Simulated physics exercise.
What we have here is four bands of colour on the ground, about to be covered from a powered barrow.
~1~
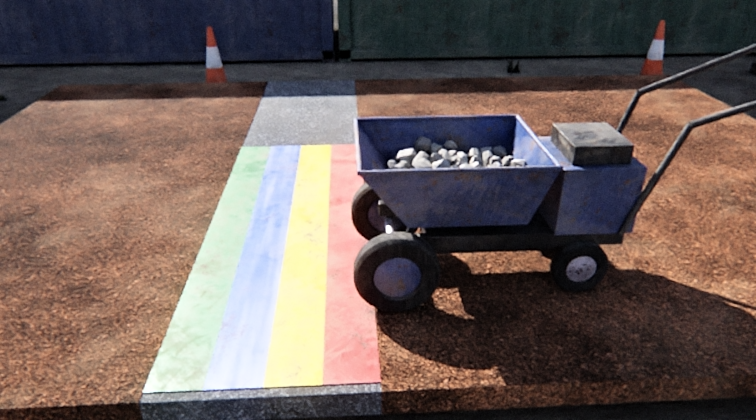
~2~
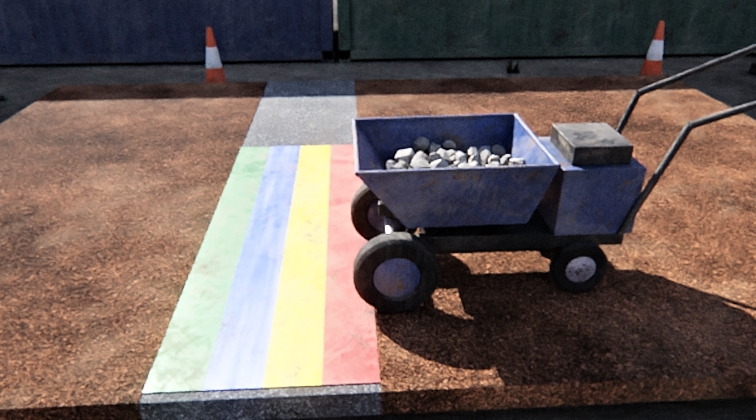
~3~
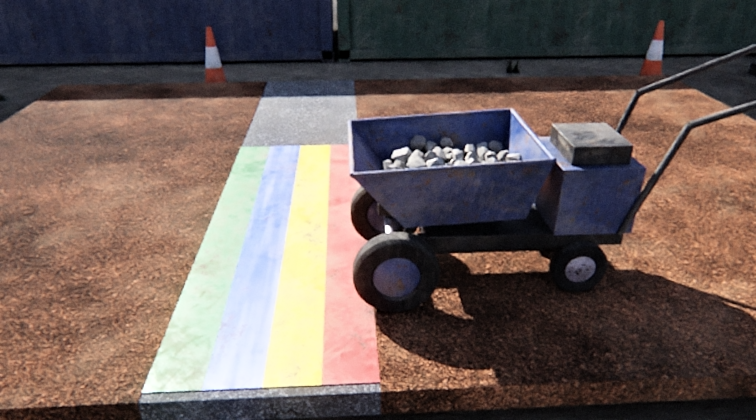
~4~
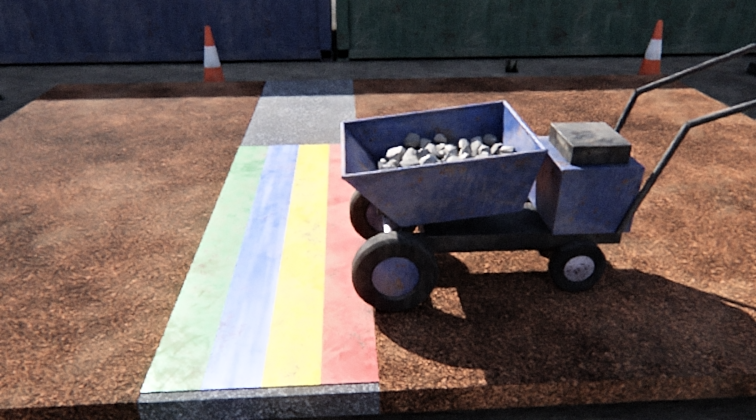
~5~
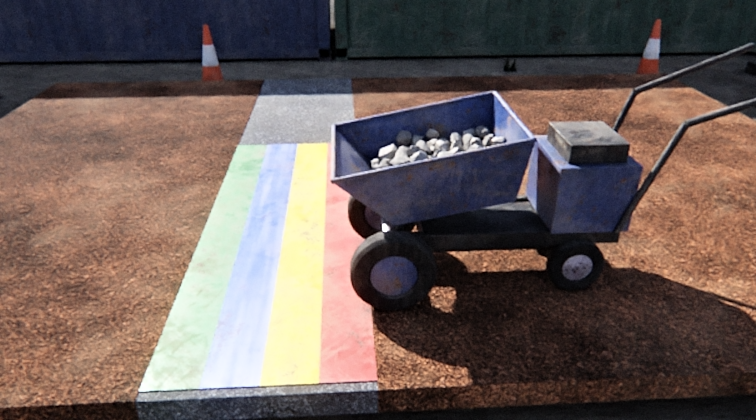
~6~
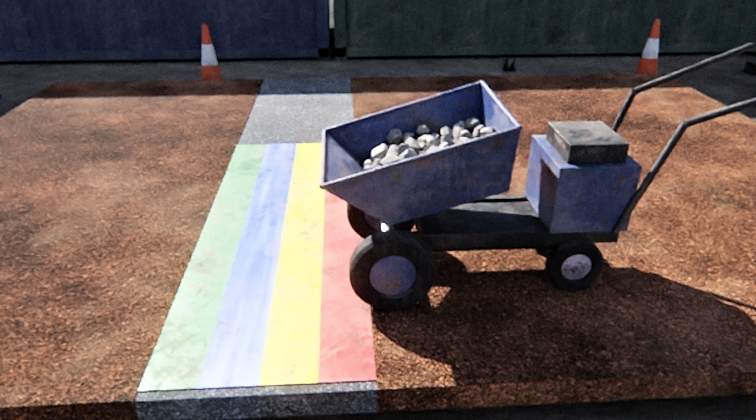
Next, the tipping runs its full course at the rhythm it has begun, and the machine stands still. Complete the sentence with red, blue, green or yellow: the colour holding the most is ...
The colour holding the most is blue.
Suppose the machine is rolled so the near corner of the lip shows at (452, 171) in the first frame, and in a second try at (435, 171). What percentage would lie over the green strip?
First try: Some 0 %; second try: 0 %.
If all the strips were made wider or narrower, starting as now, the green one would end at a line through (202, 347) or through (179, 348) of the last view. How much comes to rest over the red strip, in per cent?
In turn, 0 and 0 in a hundred.
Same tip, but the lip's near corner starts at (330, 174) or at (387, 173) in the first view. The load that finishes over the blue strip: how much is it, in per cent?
You'd get 30 in a hundred the first time and 40 in a hundred the second.
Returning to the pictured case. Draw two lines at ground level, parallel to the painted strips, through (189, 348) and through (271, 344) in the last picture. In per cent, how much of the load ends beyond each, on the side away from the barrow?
Respectively 20 and 80 percent.
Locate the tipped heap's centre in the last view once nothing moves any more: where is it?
Around (241, 268), give or take.
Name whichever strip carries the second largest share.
I'd say the green one.
Soon, skip tipped steeply; all in the skip.
A while on, skip tipped right over; most in the skip; a stray few over the yellow strip; about a quarter over the blue strip.
Towards the end, skip tipped right over; about a quarter in the skip; a small part over the yellow strip; about half over the blue strip; about a quarter over the green strip; a small part off the paint.
Finally, skip tipped right over; a small part in the skip; none over the red strip; a small part over the yellow strip; about half over the blue strip; about a quarter over the green strip; a small part off the paint.
